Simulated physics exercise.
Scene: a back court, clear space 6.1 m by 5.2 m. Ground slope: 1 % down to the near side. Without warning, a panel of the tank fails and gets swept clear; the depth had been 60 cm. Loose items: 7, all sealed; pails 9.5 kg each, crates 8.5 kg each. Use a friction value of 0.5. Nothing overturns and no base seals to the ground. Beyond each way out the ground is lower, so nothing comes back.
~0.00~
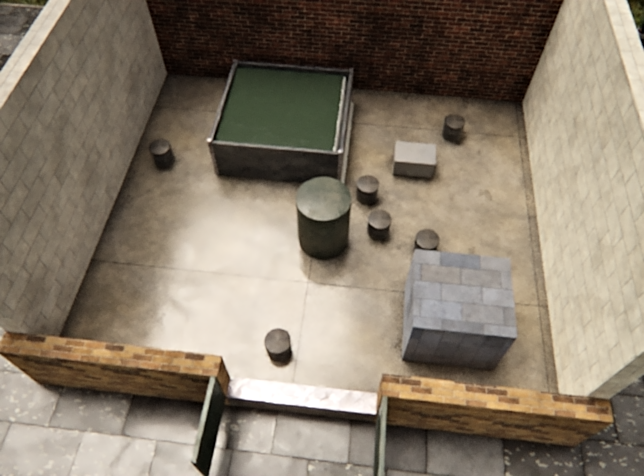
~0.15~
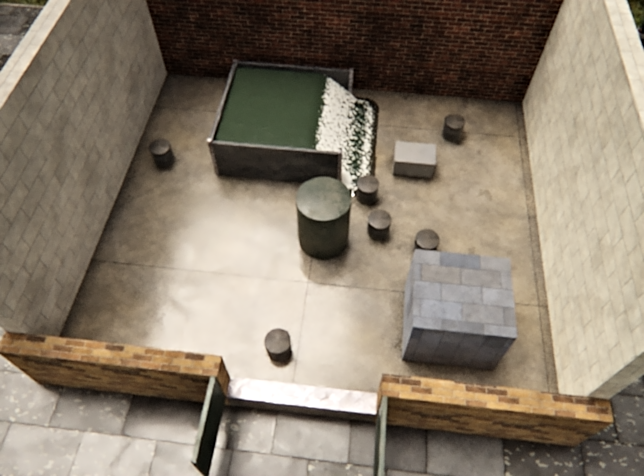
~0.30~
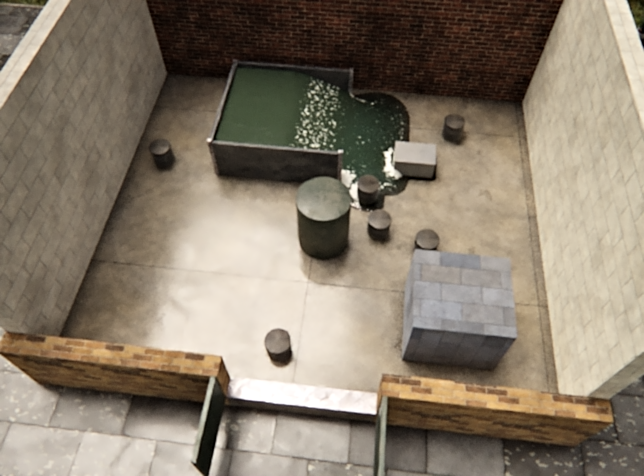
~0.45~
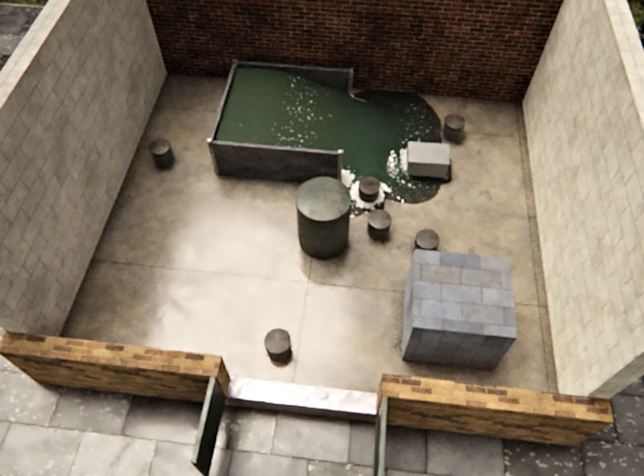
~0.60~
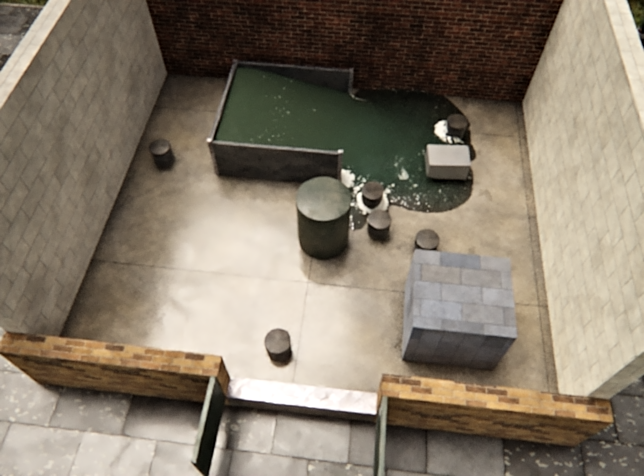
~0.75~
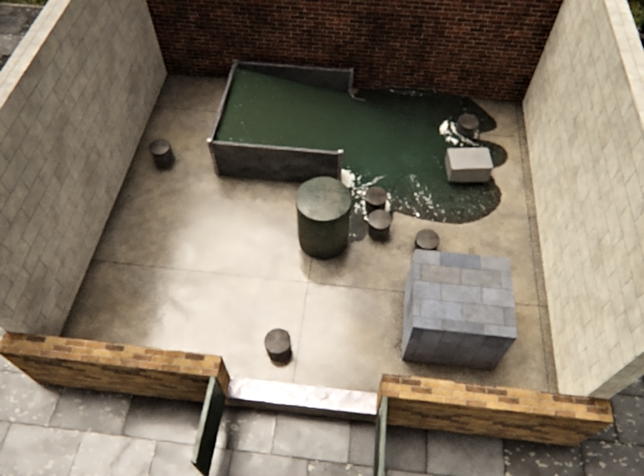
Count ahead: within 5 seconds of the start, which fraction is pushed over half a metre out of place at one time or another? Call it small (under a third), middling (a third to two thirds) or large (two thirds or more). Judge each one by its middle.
Middling, a third to two thirds.
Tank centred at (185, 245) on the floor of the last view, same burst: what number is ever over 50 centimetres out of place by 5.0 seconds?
Count: 4.
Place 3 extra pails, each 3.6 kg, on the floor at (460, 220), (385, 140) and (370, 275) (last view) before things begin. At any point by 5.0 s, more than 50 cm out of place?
Answers in order are crosses the line, crosses the line and crosses the line.
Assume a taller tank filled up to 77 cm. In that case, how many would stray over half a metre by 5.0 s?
It would come to 6 of them.
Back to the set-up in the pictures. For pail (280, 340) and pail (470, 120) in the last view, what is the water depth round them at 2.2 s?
0 and 34 cm.
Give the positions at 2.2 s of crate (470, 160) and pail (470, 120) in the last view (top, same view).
Around (526, 175) and (508, 110).
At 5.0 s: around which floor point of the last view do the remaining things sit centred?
It works out to somewhere near (350, 248) on the floor.
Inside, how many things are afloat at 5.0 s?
1.
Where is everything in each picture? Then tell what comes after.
A crate at (415, 152), on the bottom; a pail at (368, 183) rests on the ground; 3.2 m2 under water; 0 of 7 have shifted, in the first frame.
A crate at (415, 152), on the bottom; a pail at (368, 183) rests on the ground; water covers 4.1 m2; 0 of 7 have shifted, in the second frame.
A crate at (415, 153) rests on the ground; a pail at (368, 183), on the bottom; water covers 5.2 m2; 0 of 7 have shifted, in the third frame.
A crate at (429, 153), on the bottom, 20 cm from its start; a pail at (369, 185), on the bottom, 3 cm from its start; 6.4 m2 under water; 1 of 7 have shifted, in the fourth frame.
A crate at (449, 155), on the bottom, 49 cm from its start; a pail at (373, 190), on the bottom, 14 cm from its start; water covers 7.6 m2; 2 of 7 have shifted, in the fifth frame.
A crate at (470, 158) rests on the ground, 80 cm from its start; a pail at (376, 196) rests on the ground, 24 cm from its start; water covers 9.0 m2; 3 of 7 have shifted, in the sixth frame.
After 1.1 s 2 of 7 are over 50 cm from their spots; 1 afloat.
After 2.2 s 2 of 7 are over 50 cm from their spots; 2 afloat.
After 3.5 s 1 of 7 are over 50 cm from their spots; 2 afloat.
After 5.0 s 3 of 7 are over 50 cm from their spots, and 3 have been at some point; 1 afloat.
